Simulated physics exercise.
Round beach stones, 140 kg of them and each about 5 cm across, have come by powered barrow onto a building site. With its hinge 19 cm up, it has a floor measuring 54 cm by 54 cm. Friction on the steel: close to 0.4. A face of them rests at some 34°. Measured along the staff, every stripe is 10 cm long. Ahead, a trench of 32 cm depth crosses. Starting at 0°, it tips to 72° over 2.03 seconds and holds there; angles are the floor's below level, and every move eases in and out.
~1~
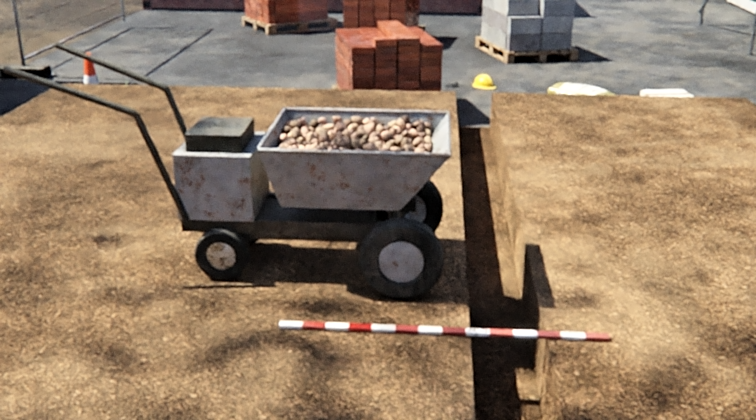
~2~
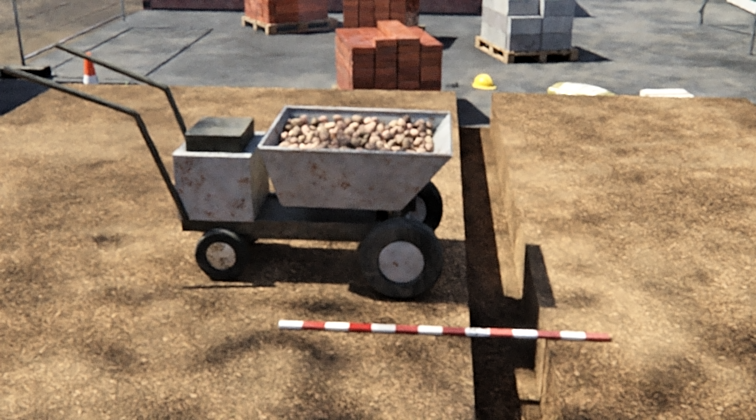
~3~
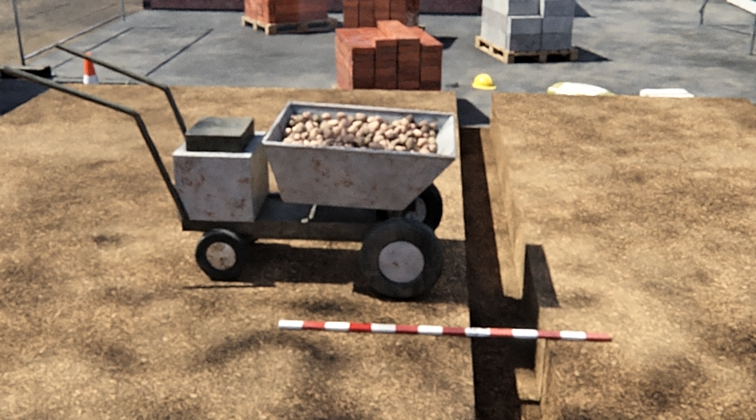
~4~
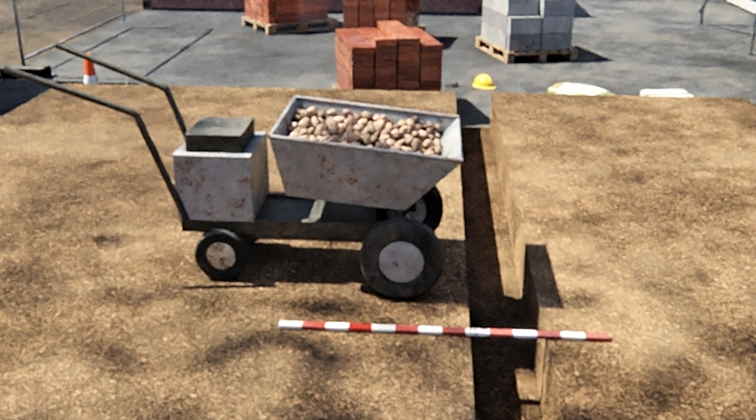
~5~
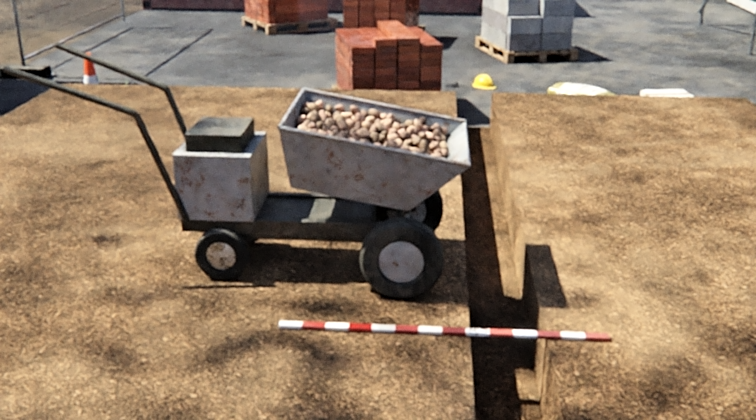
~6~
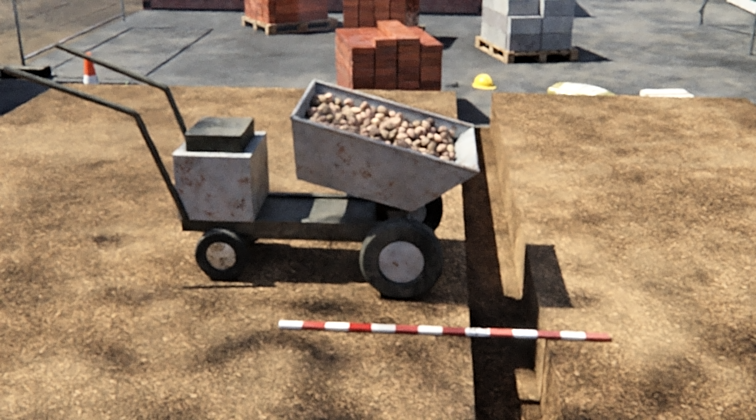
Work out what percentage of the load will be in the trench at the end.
It comes to roughly 36 percent of the load.
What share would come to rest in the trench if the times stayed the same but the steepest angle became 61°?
It would be near 40 per cent.
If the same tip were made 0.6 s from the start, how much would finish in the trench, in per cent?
It would come to roughly 20 per cent.
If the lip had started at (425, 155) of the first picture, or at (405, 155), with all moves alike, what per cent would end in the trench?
60 and 90 %.
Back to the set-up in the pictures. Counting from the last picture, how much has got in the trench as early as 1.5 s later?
Some 10 per cent.
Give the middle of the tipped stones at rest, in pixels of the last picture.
Somewhere near pixel (560, 269).
Then, 0.9 s after the last picture the floor is at 61°, 97 % in the tray, 2 % in the trench, 1 % past the trench; the foremost stones are at (544, 237).
Then, 1.5 s after the last picture the floor is at 72°, 29 % in the tray, 10 % in the trench, 60 % past the trench; the foremost stones are at (691, 278).
Then, 1.9 s after the last picture the floor is at 72°, 11 % in the tray, 20 % in the trench, 69 % past the trench; the foremost stones are at (739, 282).
Then, 3.8 s after the last picture the floor is at 72°, 0 % in the tray, 36 % in the trench, 64 % past the trench; the foremost stones are at (740, 273).
